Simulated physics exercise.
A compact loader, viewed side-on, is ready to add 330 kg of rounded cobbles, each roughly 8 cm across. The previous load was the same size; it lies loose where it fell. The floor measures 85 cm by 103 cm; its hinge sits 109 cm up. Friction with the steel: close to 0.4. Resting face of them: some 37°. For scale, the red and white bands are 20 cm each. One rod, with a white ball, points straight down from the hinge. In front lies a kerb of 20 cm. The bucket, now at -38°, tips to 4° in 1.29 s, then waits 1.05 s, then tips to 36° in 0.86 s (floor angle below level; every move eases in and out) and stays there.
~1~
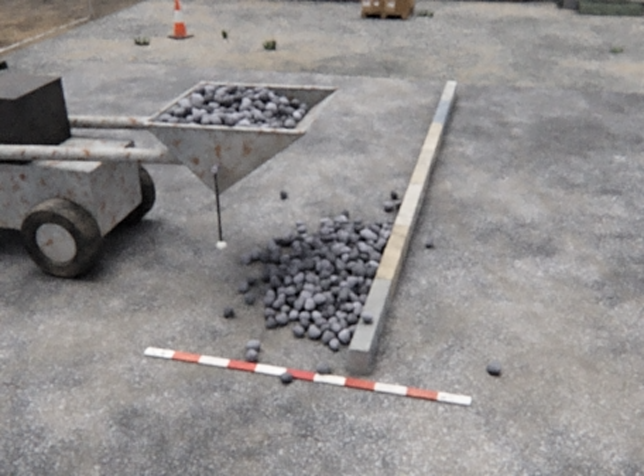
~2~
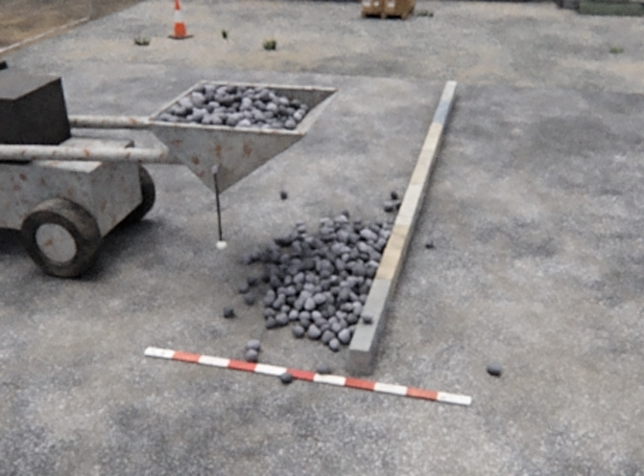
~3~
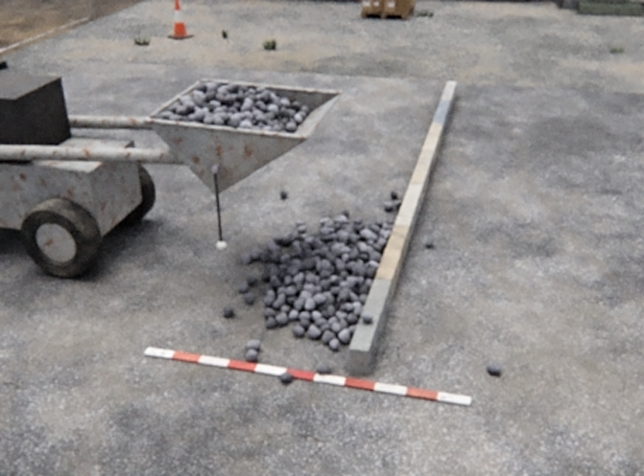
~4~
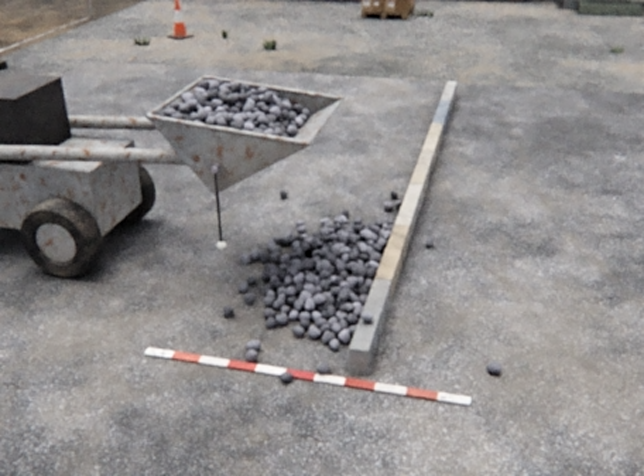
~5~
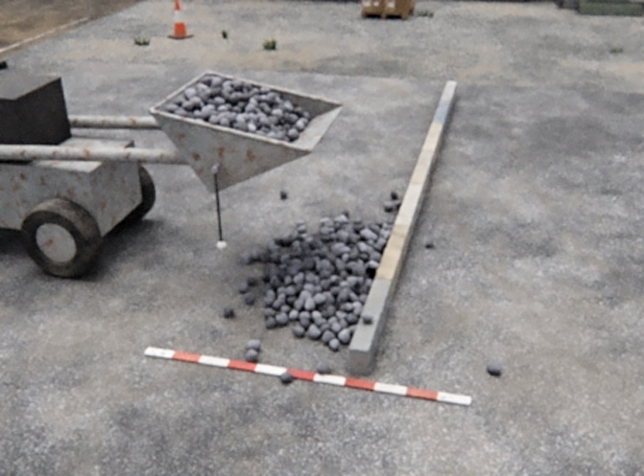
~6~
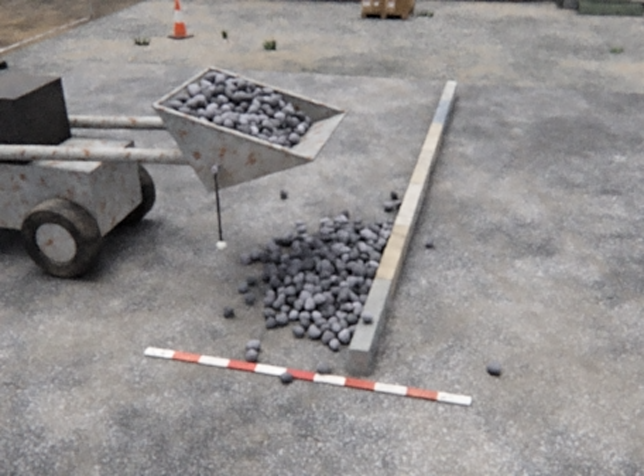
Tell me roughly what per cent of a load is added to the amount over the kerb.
Roughly 7 per cent of a load is added.
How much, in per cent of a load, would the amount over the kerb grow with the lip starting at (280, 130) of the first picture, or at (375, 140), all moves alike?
Roughly 0 per cent, then 85 per cent.
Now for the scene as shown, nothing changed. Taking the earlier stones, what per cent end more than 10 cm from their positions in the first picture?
Estimate: 5 %, roughly.
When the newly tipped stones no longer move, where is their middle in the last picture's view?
I'd point to about (336, 255).
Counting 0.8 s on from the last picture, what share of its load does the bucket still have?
About 100 per cent is held.
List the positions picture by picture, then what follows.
In the first frame, lip at (305, 133), floor tilted -38°, highest stones at (225, 95). The earlier load is highest near (348, 255), 26 cm above ground level, 100 % on this side of the kerb.
In the second frame, lip at (305, 134), floor tilted -37°, highest stones at (226, 95).
In the third frame, lip at (307, 138), floor tilted -35°, highest stones at (224, 92).
In the fourth frame, lip at (309, 144), floor tilted -31°, highest stones at (220, 89).
In the fifth frame, lip at (312, 151), floor tilted -27°, highest stones at (218, 86).
In the sixth frame, the bucket is at -22°, its lip at (313, 160); the top of the load is at (219, 84).
Then, 0.4 s after the last picture the floor is at -2°; in per cent of one load, 100 in the bucket, 100 on this side of the kerb; the foremost stones are at (394, 288).
Then, 0.8 s after the last picture the floor is at 4°; in per cent of one load, 100 in the bucket, 100 on this side of the kerb; the foremost stones are at (394, 288).
Then, 3.1 s after the last picture the floor is at 36°; in per cent of one load, 10 in the bucket, 187 on this side of the kerb, 3 over the kerb; the foremost stones are at (425, 271).
Then, 5.7 s after the last picture the floor is at 36°; in per cent of one load, 0 in the bucket, 193 on this side of the kerb, 7 over the kerb; the foremost stones are at (492, 307). Net gain over the kerb, 7.
